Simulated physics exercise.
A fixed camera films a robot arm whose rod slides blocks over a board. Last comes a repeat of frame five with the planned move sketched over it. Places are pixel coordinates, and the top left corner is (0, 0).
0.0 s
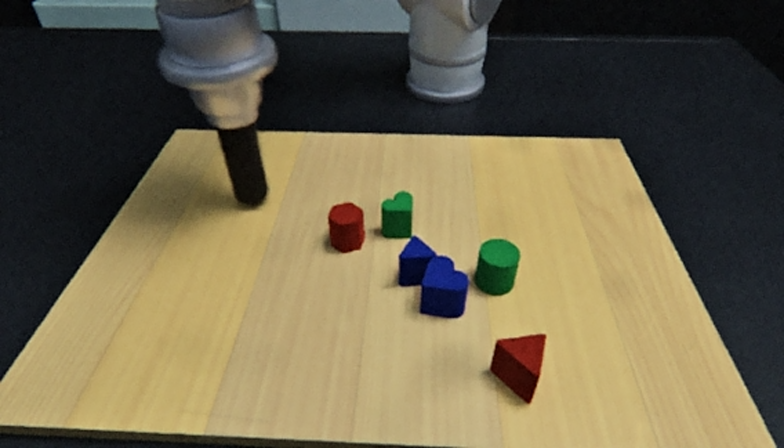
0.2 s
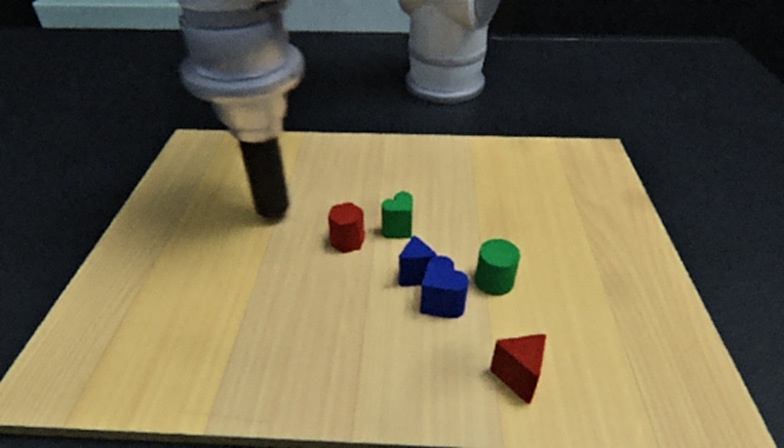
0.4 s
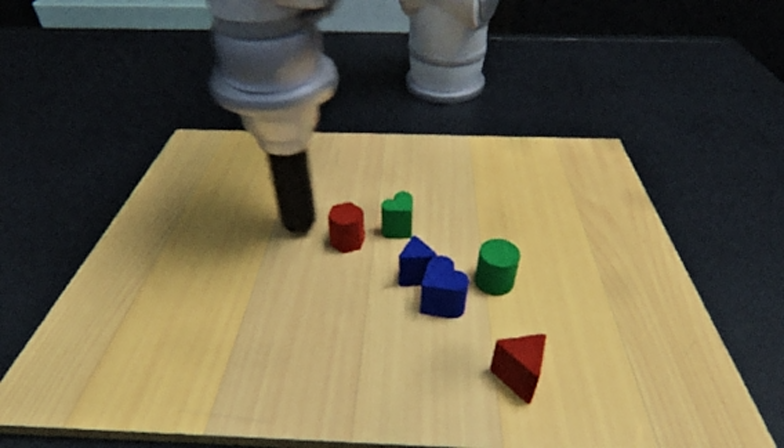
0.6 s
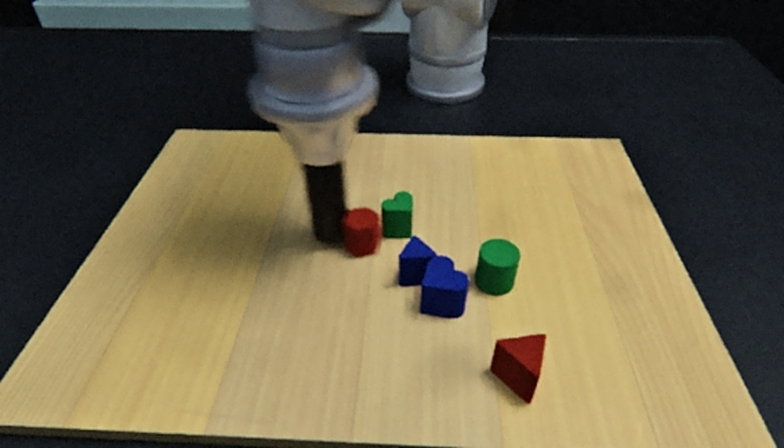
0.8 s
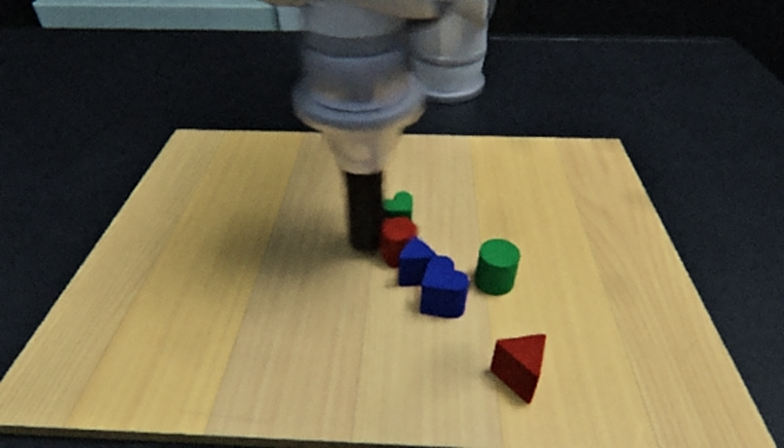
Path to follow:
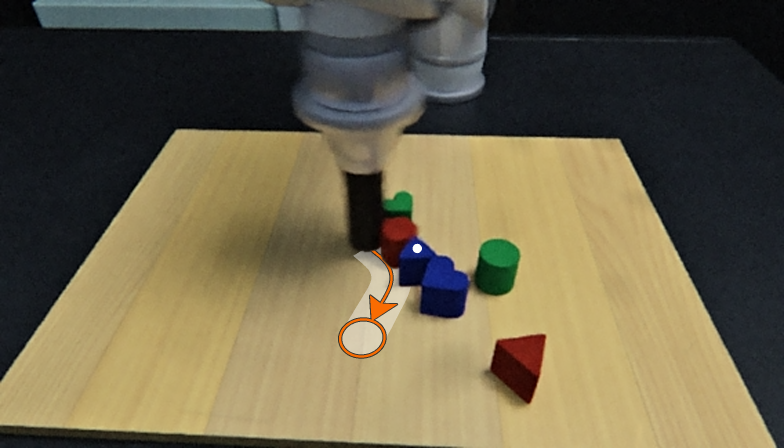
A grey robot arm with a dark rod pointing down moves over a pale wooden board on a black surface, seen from above at an angle by a still camera. A red block, a green heart and two blue blocks sit near the middle, with a green cylinder and a red triangular block to the right. The rod slides rightward, meets the red block and pushes it right, beside the green heart and blue triangular block.
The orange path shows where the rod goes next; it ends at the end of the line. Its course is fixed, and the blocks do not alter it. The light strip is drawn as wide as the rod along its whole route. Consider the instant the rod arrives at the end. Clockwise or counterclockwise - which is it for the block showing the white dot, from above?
Verdict: Clockwise.
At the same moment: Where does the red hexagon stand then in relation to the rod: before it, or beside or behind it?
I'm fairly sure the red hexagon slides away from the front of the rod at some point.
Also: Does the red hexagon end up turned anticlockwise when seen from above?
I believe so.
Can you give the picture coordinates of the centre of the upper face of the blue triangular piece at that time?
It will likely be found at (446, 250).
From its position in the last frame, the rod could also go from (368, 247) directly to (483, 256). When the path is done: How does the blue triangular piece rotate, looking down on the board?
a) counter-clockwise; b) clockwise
Option b.
The drawn path runs from (368, 247) through (390, 271) and (382, 303) to (362, 337); the dot is on the blue triangular piece.
On the path given first. One third of the way, rod at (391, 265); red hexagon at (426, 233), turned 35° anticlockwise; blue triangular piece at (446, 250), turned 20° clockwise; blue heart block at (450, 280), turned 20° clockwise.
Two thirds of the way, rod at (381, 297); red hexagon at (426, 234), turned 35° anticlockwise; blue triangular piece at (446, 250), turned 20° clockwise; blue heart block at (450, 280), turned 20° clockwise.
At the end, rod at (362, 331); green heart block not moved; red hexagon at (426, 234), turned 35° anticlockwise; blue triangular piece at (446, 250), turned 20° clockwise; blue heart block at (450, 280), turned 20° clockwise.
